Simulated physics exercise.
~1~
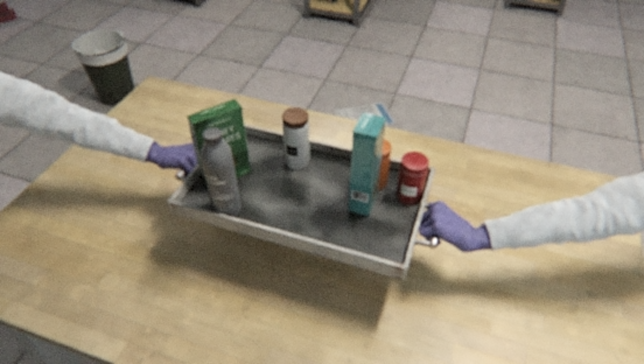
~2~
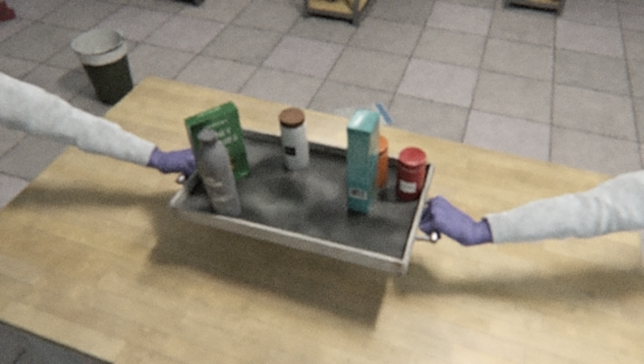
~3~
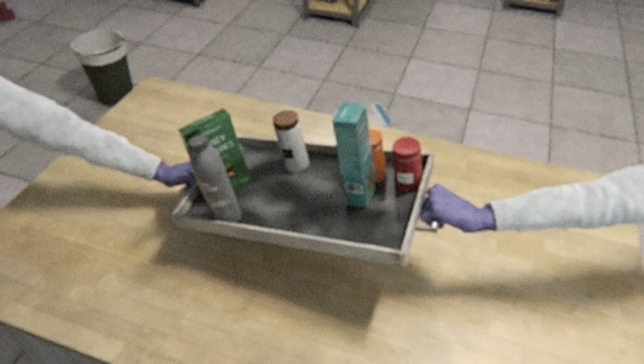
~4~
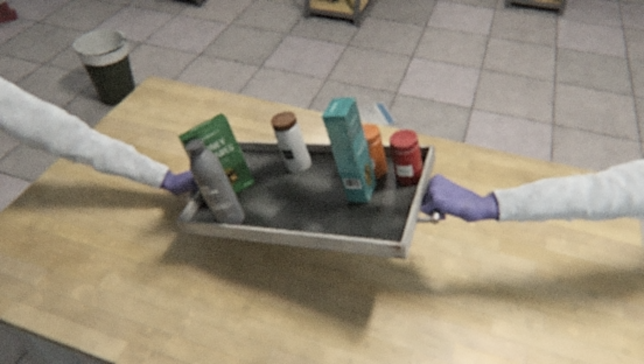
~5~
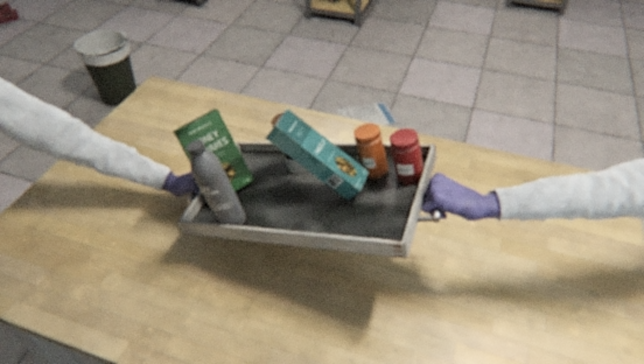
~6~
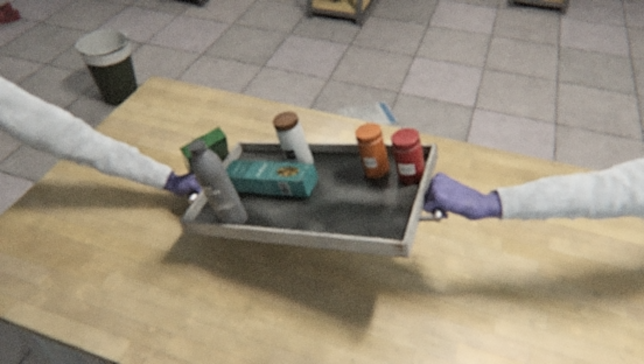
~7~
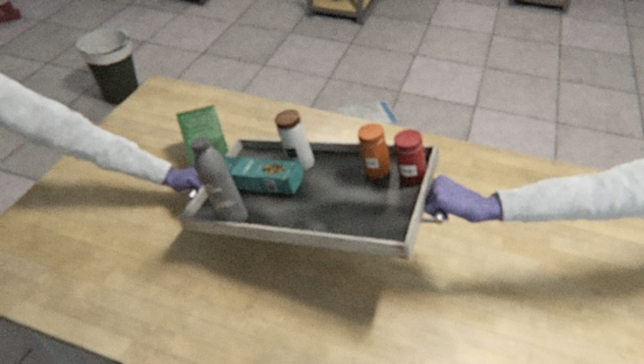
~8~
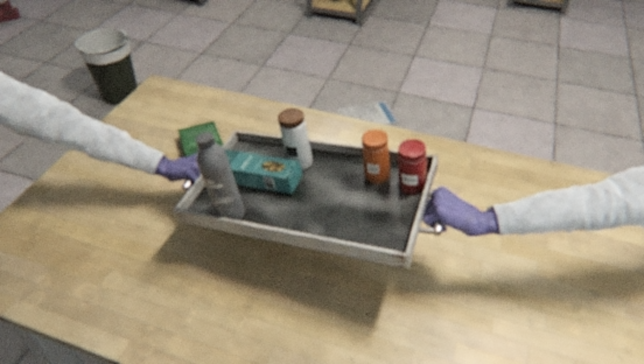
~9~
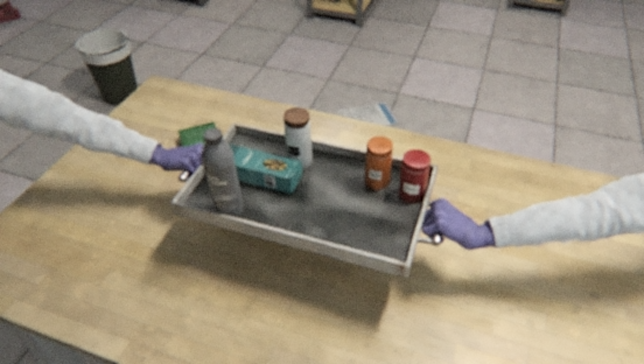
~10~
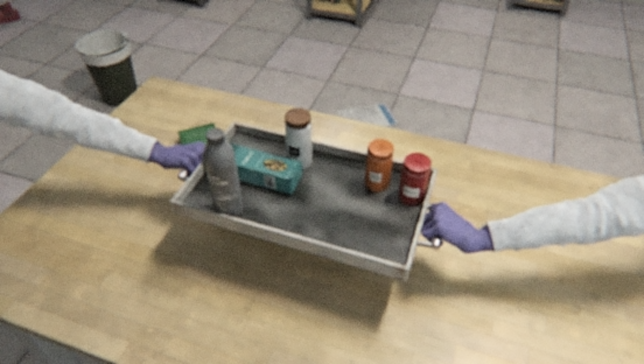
A shallow grey tray, held at either end by purple-gloved hands in white sleeves, hovers over a wooden table in a grey-tiled room, seen from above by a slightly swaying camera. It carries a green packet and grey bottle on the left, a white jar behind, and a tall turquoise carton, orange jar and red jar towards the right. The tray tilts down to the left; the carton topples leftwards onto its side, and the packet tips over the left edge. The tray levels, leaving the carton lying flat, the packet off the tray, and the bottle and three jars standing.
